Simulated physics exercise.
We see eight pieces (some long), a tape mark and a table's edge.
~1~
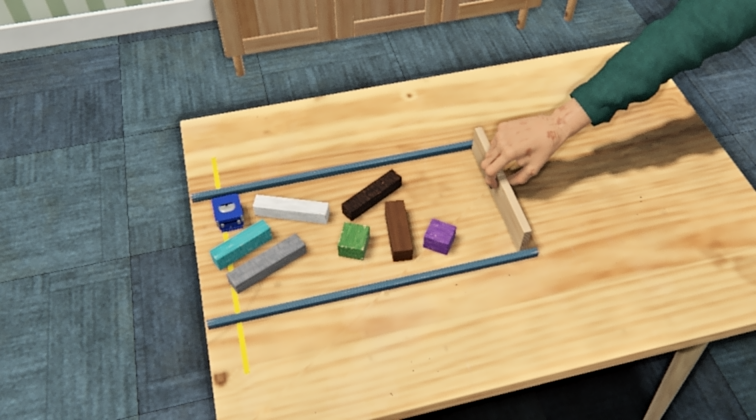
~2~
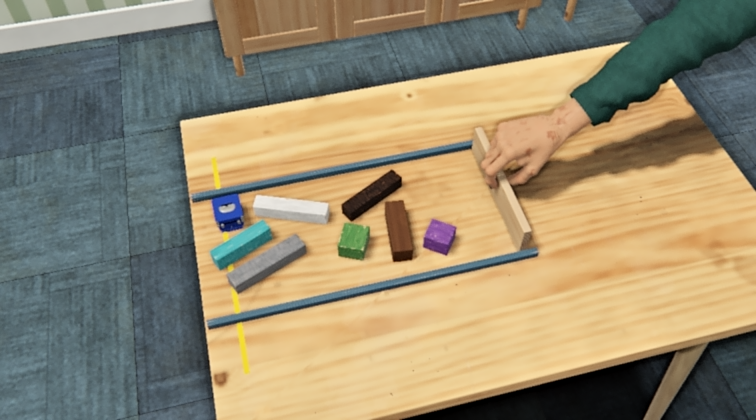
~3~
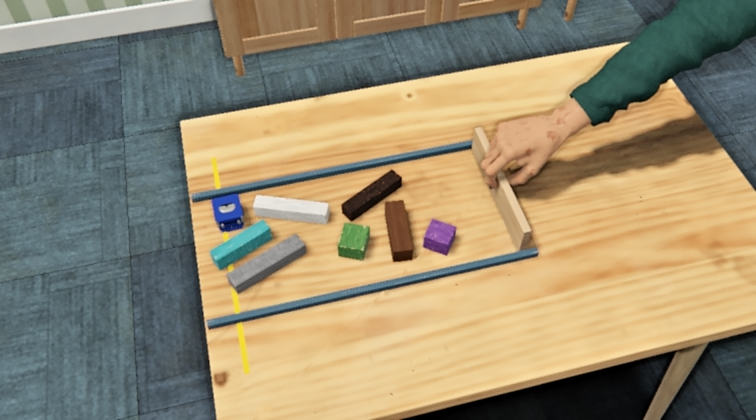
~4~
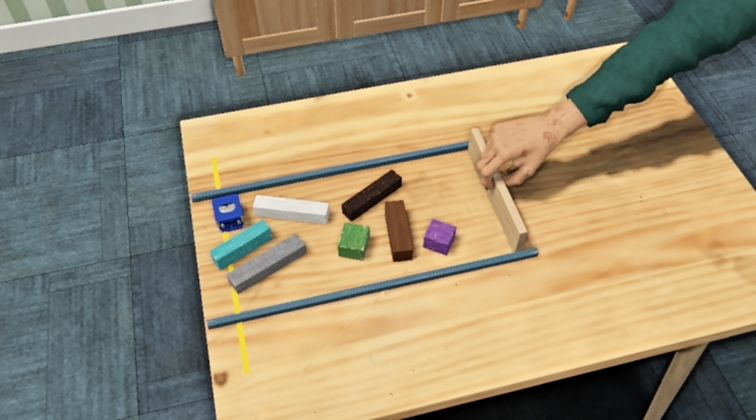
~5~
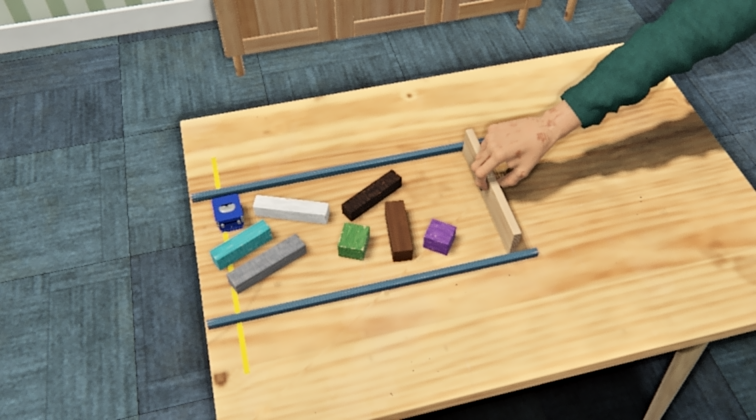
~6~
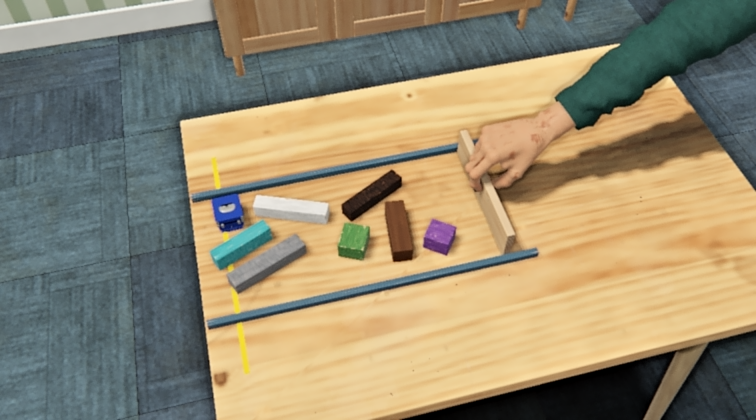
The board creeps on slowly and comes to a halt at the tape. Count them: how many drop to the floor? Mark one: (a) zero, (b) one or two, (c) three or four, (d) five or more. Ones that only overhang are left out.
(d) five or more.
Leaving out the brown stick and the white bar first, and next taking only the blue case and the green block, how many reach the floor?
The number is 3 for the first case and 3 for the second.
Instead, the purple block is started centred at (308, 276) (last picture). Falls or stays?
In that case it goes down.
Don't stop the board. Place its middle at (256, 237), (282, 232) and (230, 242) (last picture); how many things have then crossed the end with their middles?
The counts would come out as 3, 1 and 6.
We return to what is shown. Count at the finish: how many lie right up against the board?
The number is 2.
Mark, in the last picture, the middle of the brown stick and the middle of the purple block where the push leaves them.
Going in order: First (204, 271), then (221, 297).
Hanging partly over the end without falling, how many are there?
Overhang count: 1.
Soon after, none off yet; blue case at rest near (229, 213); turquoise bar at rest near (242, 245); grey bar at rest near (267, 263).
In the end, the number that fall off is five or more; gone, black bar, green block, white bar, grey bar, turquoise bar and blue case.
